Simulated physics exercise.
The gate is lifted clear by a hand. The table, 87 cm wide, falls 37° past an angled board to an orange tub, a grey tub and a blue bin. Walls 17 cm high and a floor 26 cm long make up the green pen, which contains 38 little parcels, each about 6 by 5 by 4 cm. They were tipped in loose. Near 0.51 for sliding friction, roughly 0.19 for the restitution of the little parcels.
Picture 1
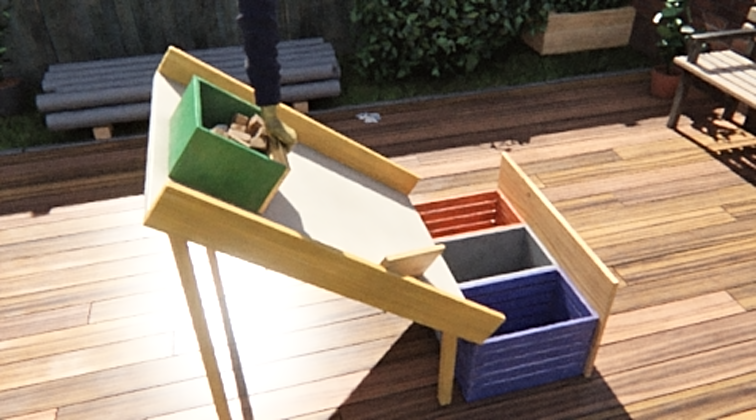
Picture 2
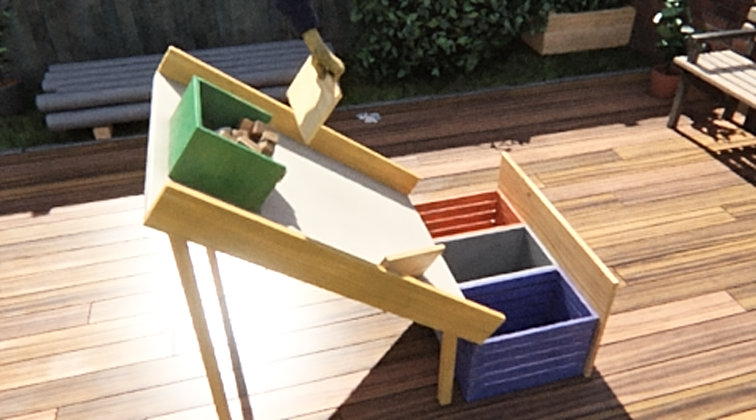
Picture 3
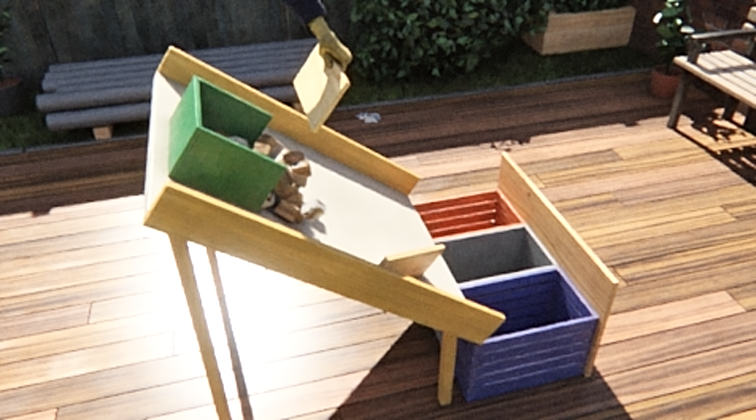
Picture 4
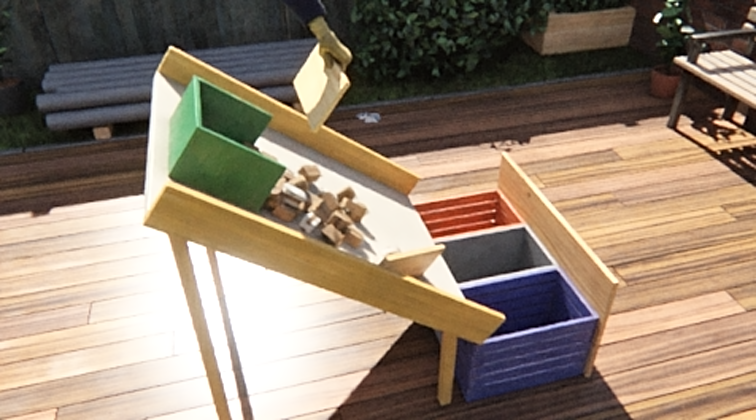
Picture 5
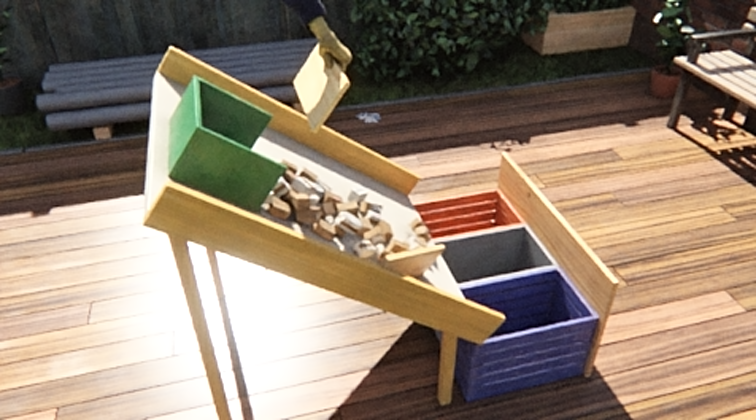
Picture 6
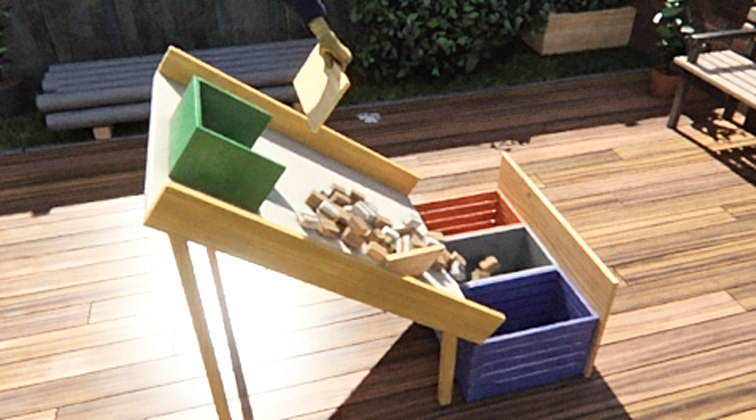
A heap of little parcels slid down the sloping table after a gloved hand lifted the gate from the green pen, and a few dropped into the grey tub beside the blue bin.
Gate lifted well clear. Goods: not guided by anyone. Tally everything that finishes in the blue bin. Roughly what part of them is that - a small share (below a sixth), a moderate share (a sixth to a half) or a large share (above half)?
It is a small share, below a sixth.
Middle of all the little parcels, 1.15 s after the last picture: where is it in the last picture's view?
Around (492, 298).
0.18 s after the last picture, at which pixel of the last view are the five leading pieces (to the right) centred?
Centre: Approx. (507, 291) px.
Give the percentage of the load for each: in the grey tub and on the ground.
Roughly 95 and 0 per cent.
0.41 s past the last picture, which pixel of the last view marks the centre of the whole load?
Roughly at pixel (487, 291).
Then, 0.18 s after the last picture, 11 in the grey tub, 25 on the slope and 2 in the air.
Then, 0.41 s after the last picture, 29 in the grey tub, 5 on the slope and 4 in the air.
Then, 0.74 s after the last picture, 35 in the grey tub, 1 on the slope and 2 in the air.
Outcome (1.15 s after the last picture), 37 in the grey tub and 1 in the blue bin. Asked share, 1 of 38, 3 per cent.
